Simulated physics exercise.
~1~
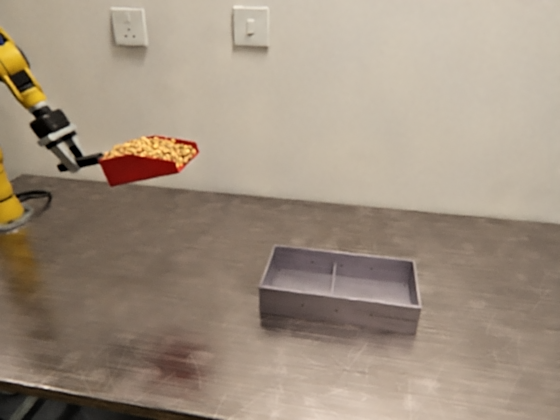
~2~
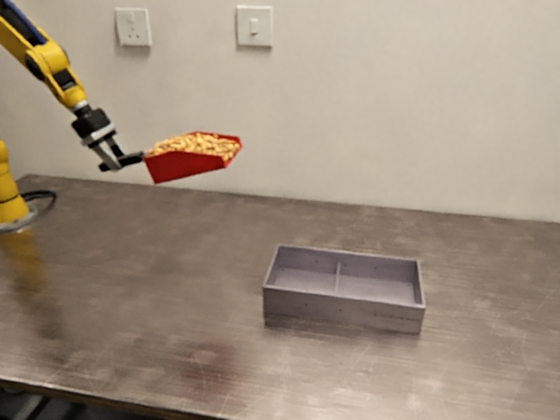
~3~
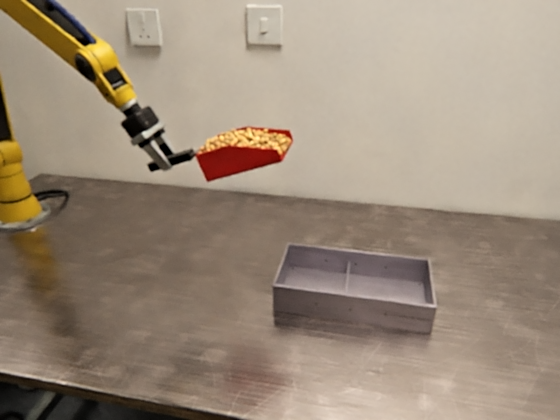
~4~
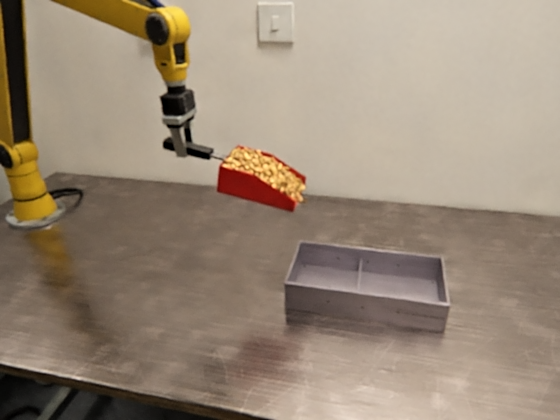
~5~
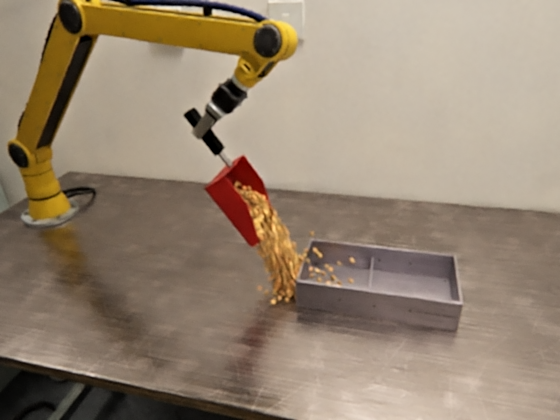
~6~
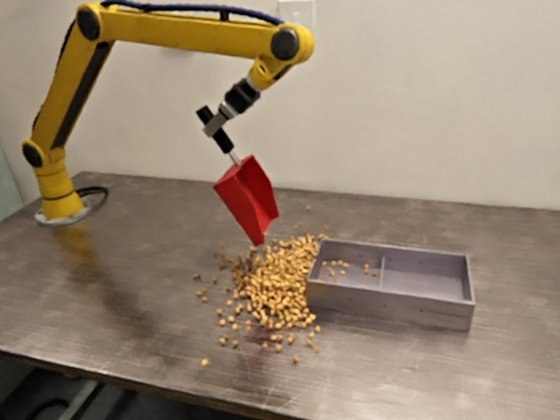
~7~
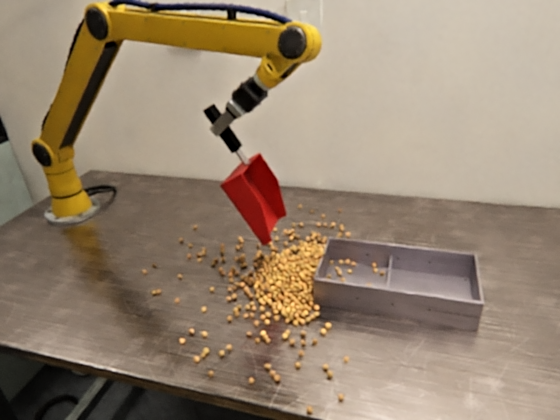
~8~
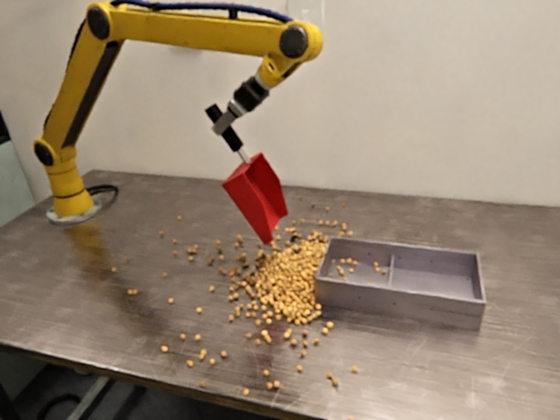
A yellow robot arm tips chickpeas from a red scoop, spilling most beside the grey box.
